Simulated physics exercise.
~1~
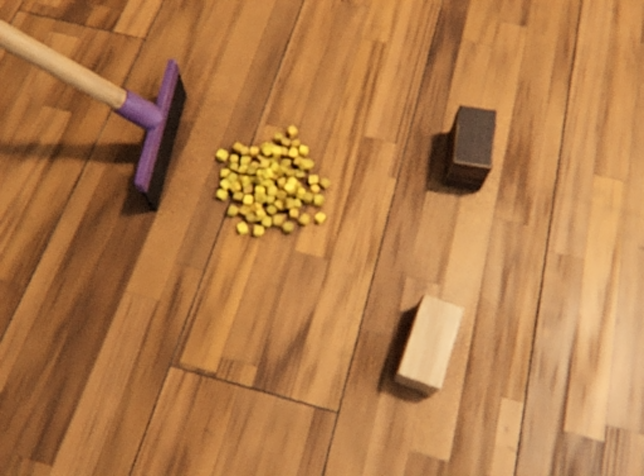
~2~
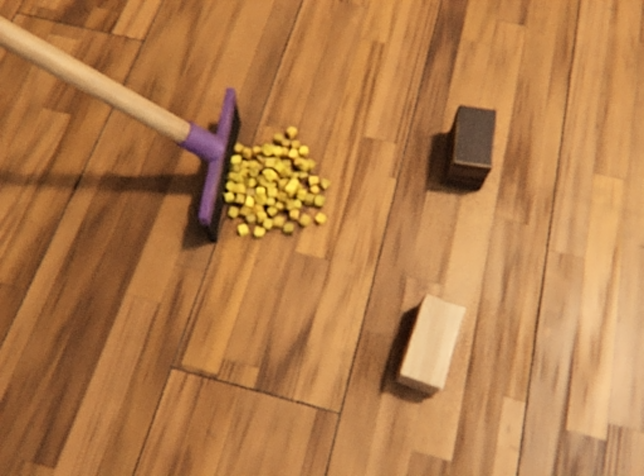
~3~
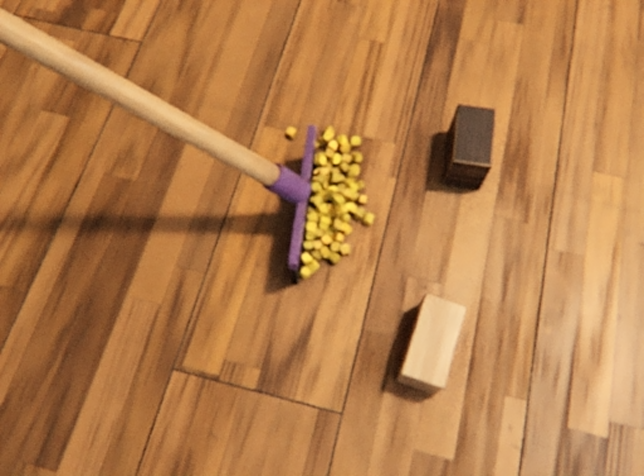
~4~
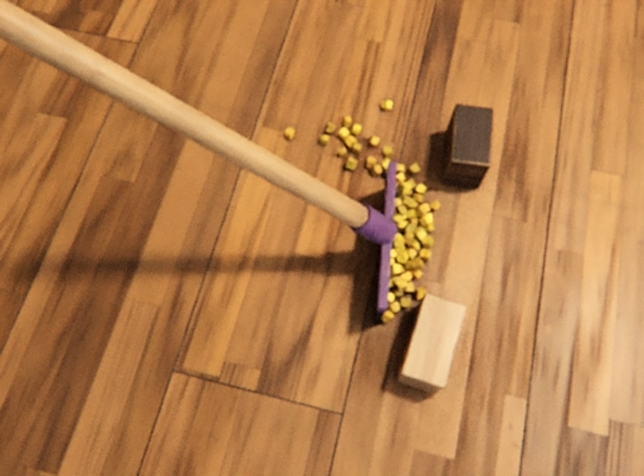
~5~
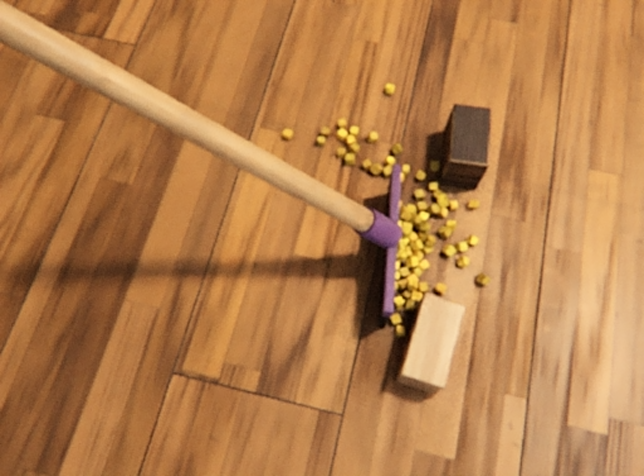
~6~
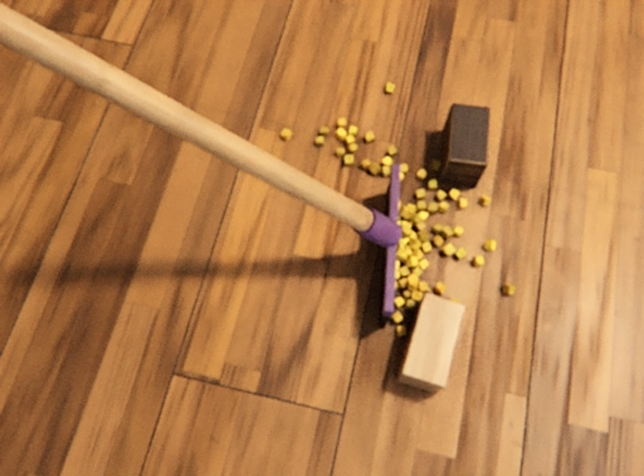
On a wooden floor, a purple squeegee pushes yellow cubes right, scattering some between two blocks.
